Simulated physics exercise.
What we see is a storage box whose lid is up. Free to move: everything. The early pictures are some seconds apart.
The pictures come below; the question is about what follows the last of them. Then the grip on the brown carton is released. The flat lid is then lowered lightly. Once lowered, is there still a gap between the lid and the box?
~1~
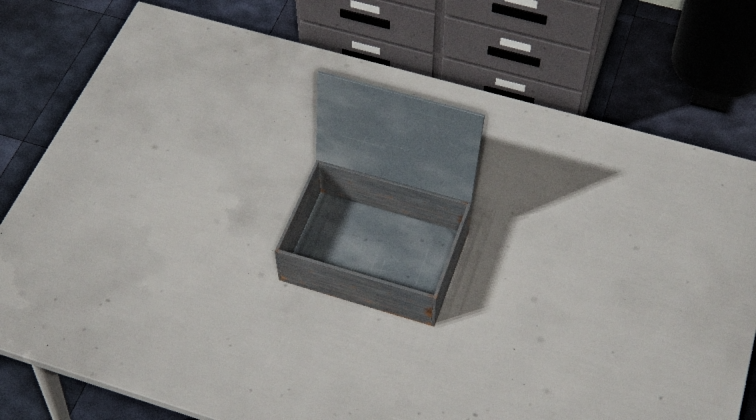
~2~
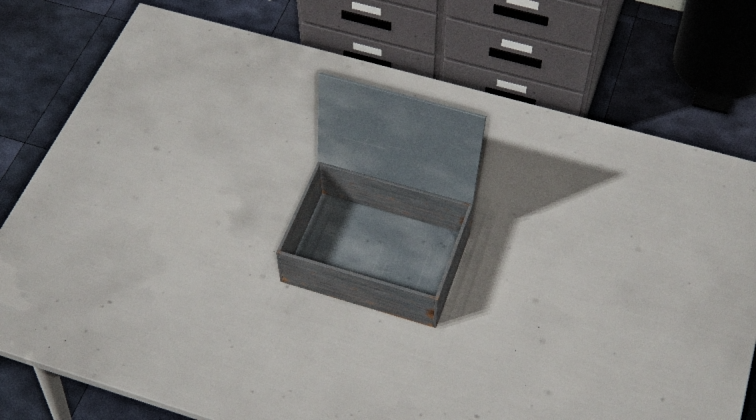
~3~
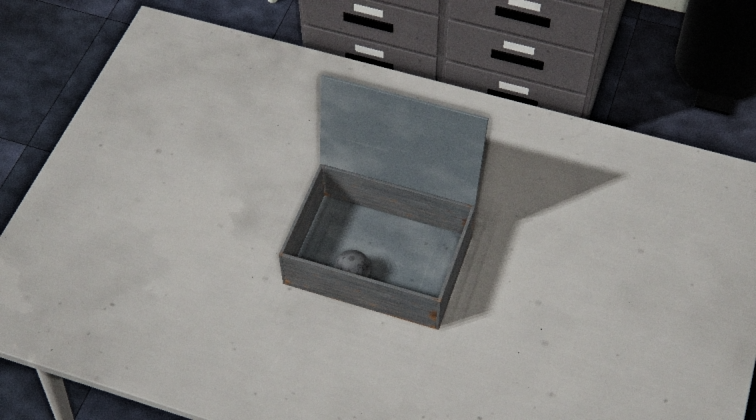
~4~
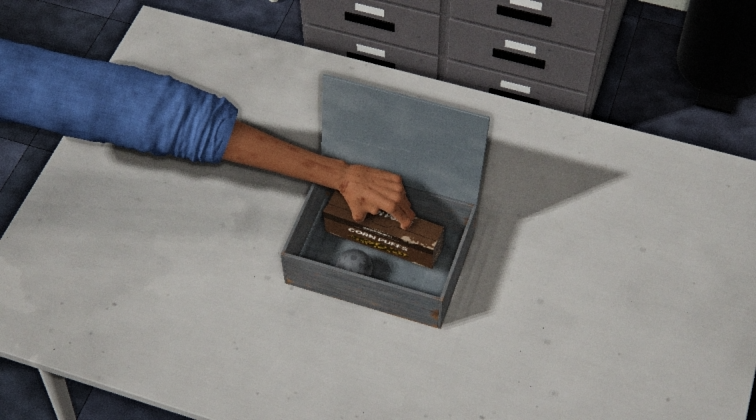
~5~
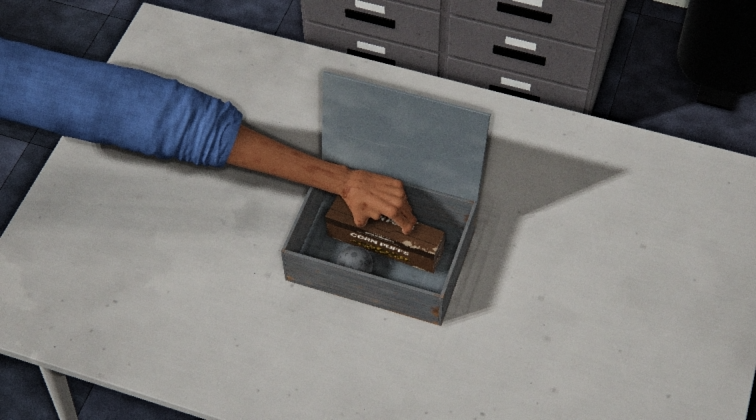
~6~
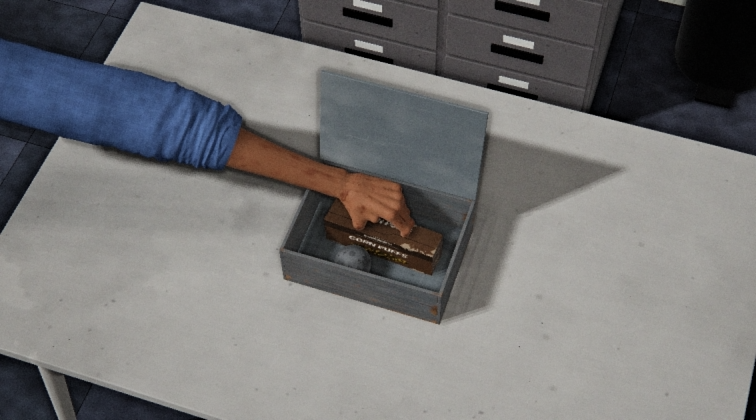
Settles down.
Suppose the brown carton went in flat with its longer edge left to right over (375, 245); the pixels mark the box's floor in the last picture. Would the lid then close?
Once it's packed that way, the lid settles all the way.
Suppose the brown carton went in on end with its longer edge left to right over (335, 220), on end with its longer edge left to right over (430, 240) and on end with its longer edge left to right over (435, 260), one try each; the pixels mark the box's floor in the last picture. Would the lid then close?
On the first go the lid is stopped short, on the second it is stopped short, on the third it is stopped short.
Then, 1.20 s later than the last frame, lid starting down.
Then, 1.80 s later than the last frame, lid 47° above the rim.
Then, 2.30 s later than the last frame, lid 9° above the rim.
When it is over, lid shut; both as before. End places, in pixels of the last picture, brown carton near (384, 237).
